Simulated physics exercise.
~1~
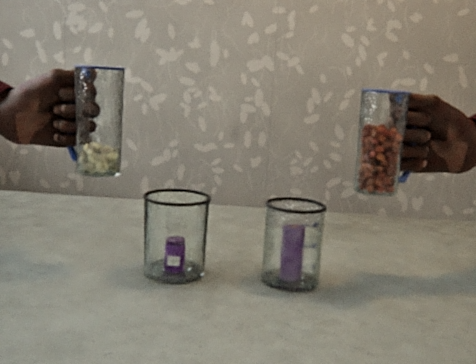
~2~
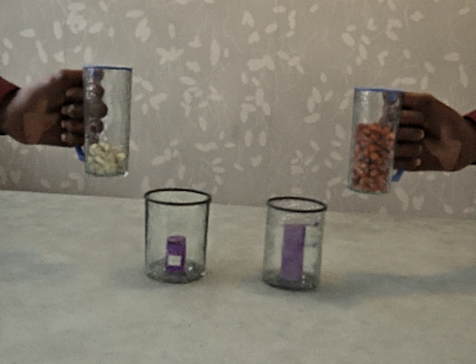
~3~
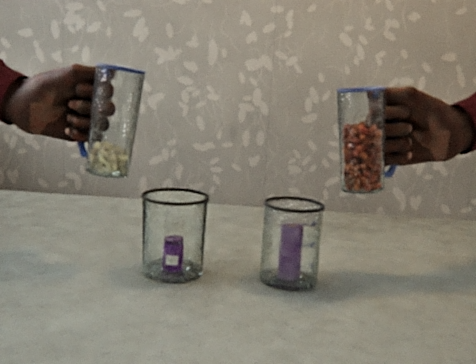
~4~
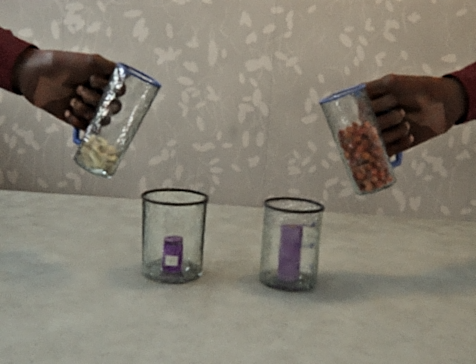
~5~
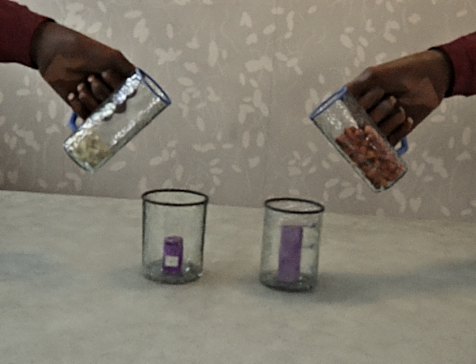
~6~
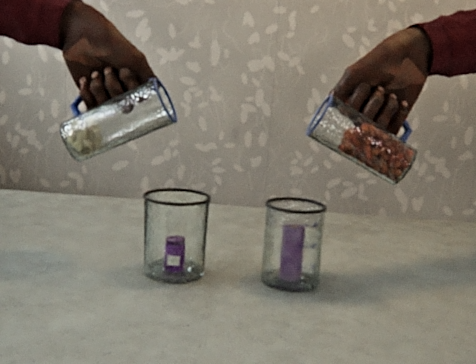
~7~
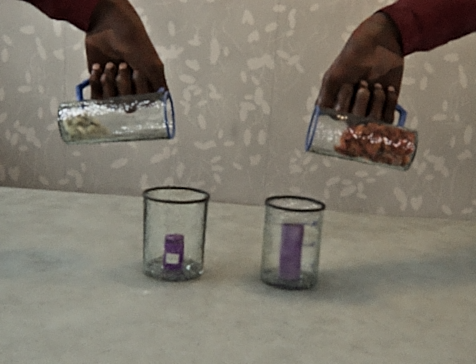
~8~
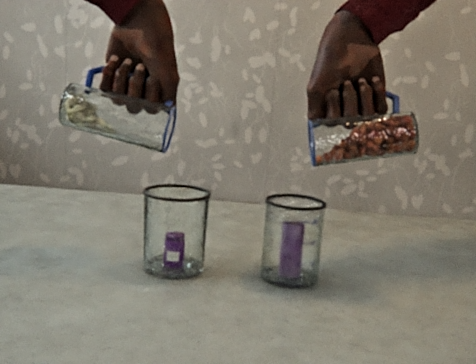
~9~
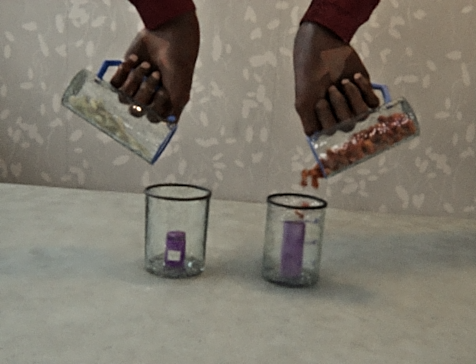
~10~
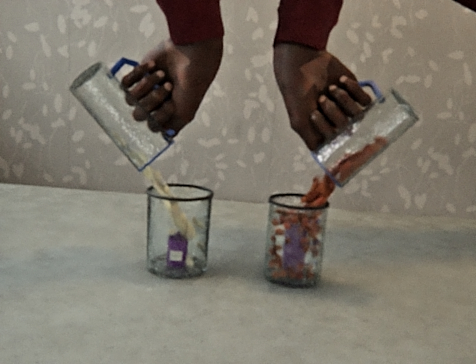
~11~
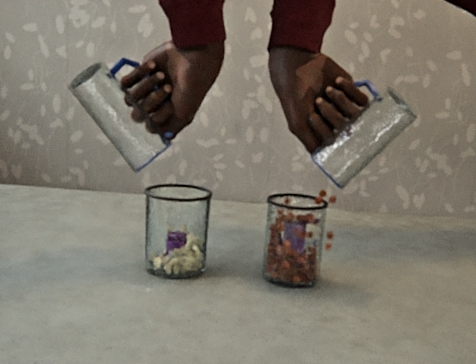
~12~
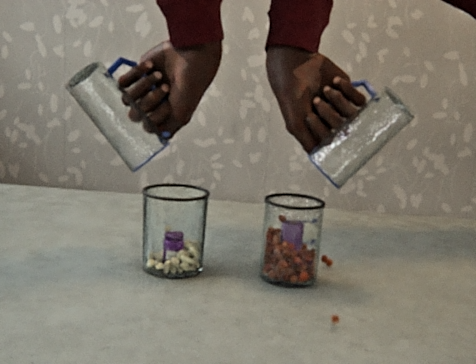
On a pale counter, two hands tipping cups of white and reddish pieces into glasses, purple objects still showing, few pieces spilled.
